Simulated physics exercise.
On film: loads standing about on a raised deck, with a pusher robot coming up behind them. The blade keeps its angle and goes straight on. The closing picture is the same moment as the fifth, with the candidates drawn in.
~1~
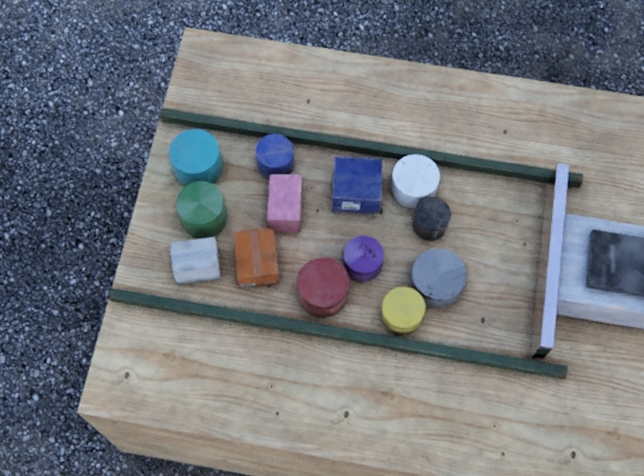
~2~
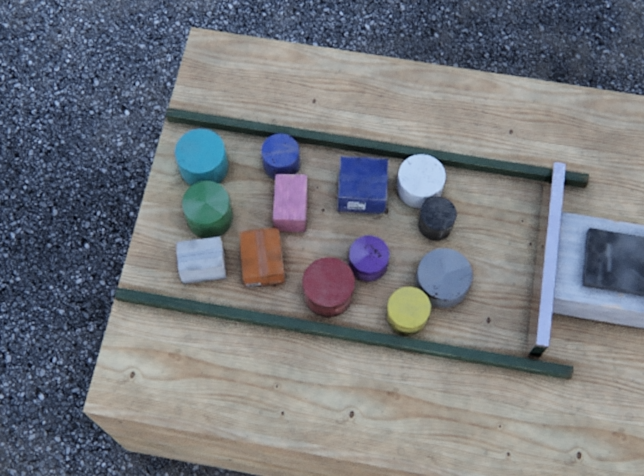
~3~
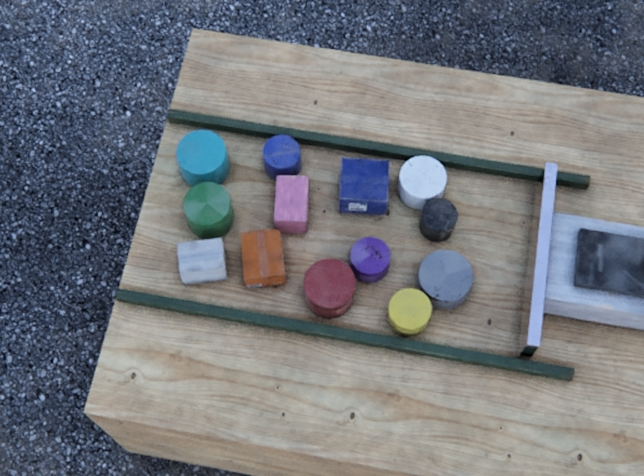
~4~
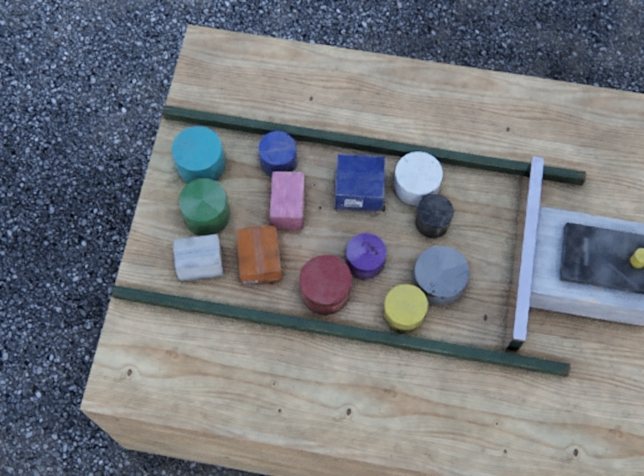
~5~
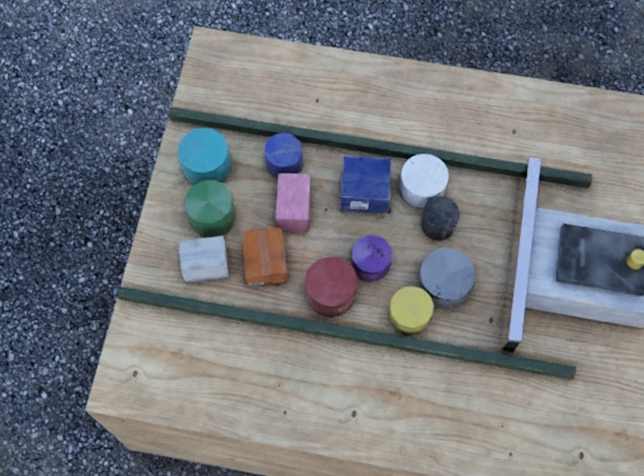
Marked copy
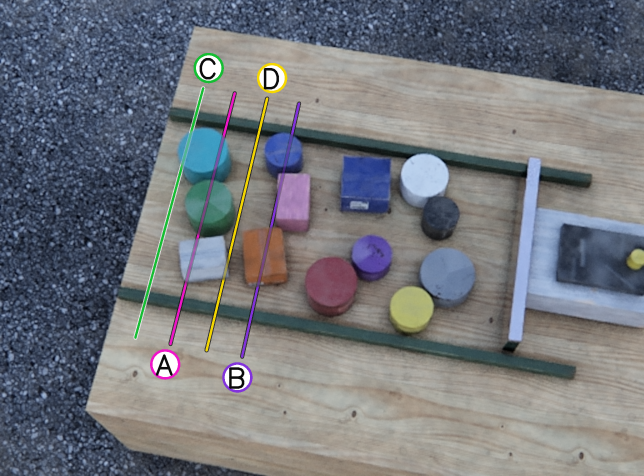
On a raised wooden deck, a pale pusher robot creeping left between green rails towards coloured canisters and boxes standing still.
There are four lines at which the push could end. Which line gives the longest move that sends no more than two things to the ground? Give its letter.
Stop at B.
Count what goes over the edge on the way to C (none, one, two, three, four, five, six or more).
Six or more.
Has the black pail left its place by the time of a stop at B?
Yes.
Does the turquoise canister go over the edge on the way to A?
Yes.
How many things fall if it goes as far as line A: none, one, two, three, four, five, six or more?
By then, six or more.
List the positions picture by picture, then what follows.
In the first frame, white box (196, 261); blue parcel (357, 186); orange box (256, 258).
In the second frame, robot (623, 262); green canister (208, 210).
In the third frame, robot (614, 262); turquoise canister (203, 160).
In the fourth frame, robot (600, 256); pink crate (288, 201).
In the fifth frame, robot (596, 257); white canister (424, 181); blue canister (284, 157); purple canister (371, 258).
On the copy, A at (204, 212); B at (272, 223); C at (171, 206); D at (239, 217).
On B. First, robot (503, 242); yellow pail (392, 311); white canister (411, 179).
Then, robot (412, 227); white box (175, 256); green canister (197, 202).
Finally, robot (343, 215); white box over the edge; green canister over the edge; two fallen.
By contrast, A drops eight; C drops ten; D drops five.
